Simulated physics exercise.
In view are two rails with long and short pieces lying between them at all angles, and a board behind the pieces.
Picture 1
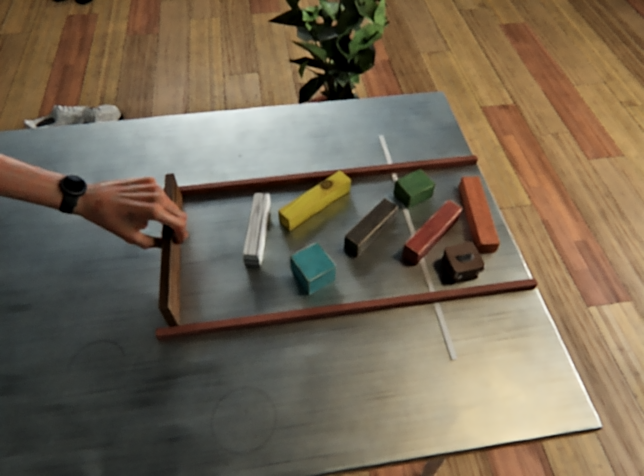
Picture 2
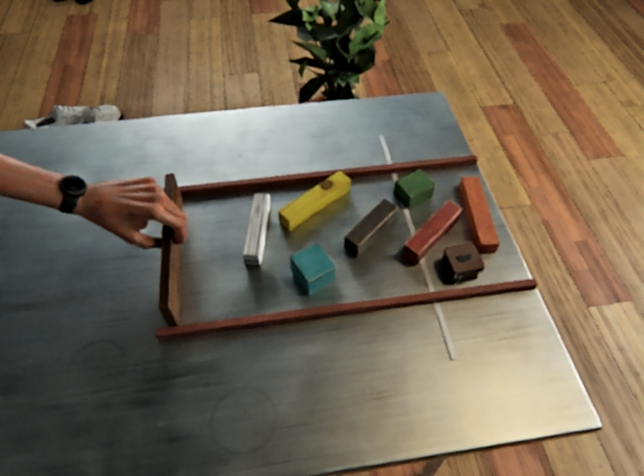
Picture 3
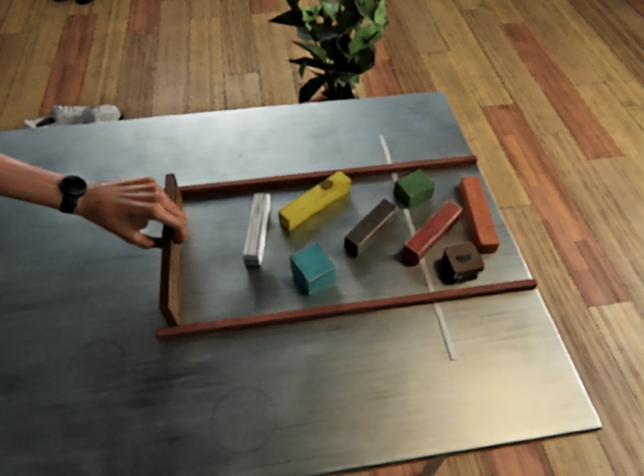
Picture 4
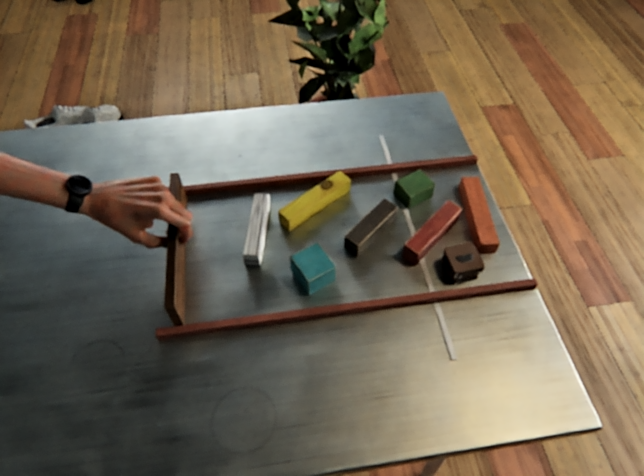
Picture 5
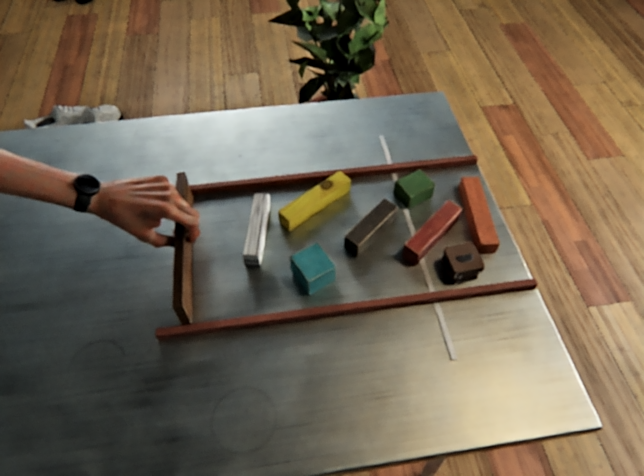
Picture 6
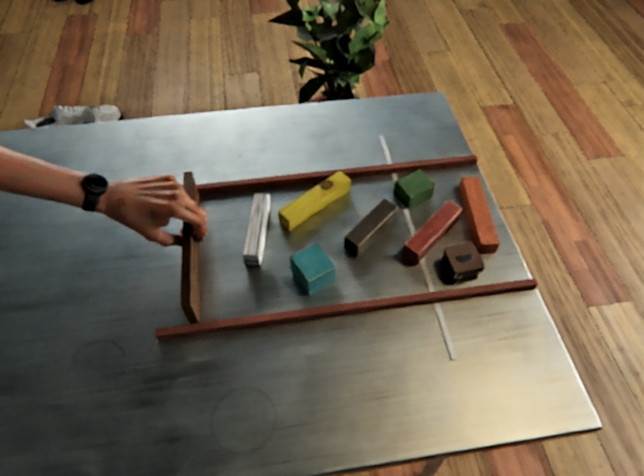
A hand slides a wooden board slightly right between two rails toward scattered coloured blocks.
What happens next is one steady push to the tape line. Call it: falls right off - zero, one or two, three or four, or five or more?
Call: Zero.
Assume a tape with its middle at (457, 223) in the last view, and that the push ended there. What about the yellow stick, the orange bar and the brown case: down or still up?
The yellow stick stays put, the orange bar topples off, and the brown case topples off.
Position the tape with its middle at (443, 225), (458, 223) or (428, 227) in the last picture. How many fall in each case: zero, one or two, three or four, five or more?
In turn: Either one or two; three or four; just one or two.
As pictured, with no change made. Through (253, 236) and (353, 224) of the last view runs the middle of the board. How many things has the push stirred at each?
1 and 5.
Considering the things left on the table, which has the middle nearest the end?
It would be the orange bar.
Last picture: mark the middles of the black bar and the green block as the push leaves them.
The black bar at (454, 220), the green block at (470, 188).
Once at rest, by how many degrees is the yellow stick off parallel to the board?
Misalignment: Close to 35°.
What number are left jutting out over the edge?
I make it 1.
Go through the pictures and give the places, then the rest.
Orange bar (478, 214); brown case (462, 263); red bar (432, 232); board (172, 245); tape (412, 229), in the first picture.
Brown case (462, 263); black bar (371, 227), in the second picture.
Red bar (432, 232); white stick (257, 229), in the third picture.
Orange bar (478, 214); green block (414, 189), in the fourth picture.
Brown case (462, 263); board (184, 244), in the fifth picture.
Orange bar (478, 214); brown case (462, 263); red bar (432, 232); board (191, 243); tape (412, 229), in the sixth picture.
Soon after, none off yet; orange bar at rest near (478, 214); brown case at rest near (462, 263); red bar at rest near (432, 232).
In the end, the number that fall off is zero.
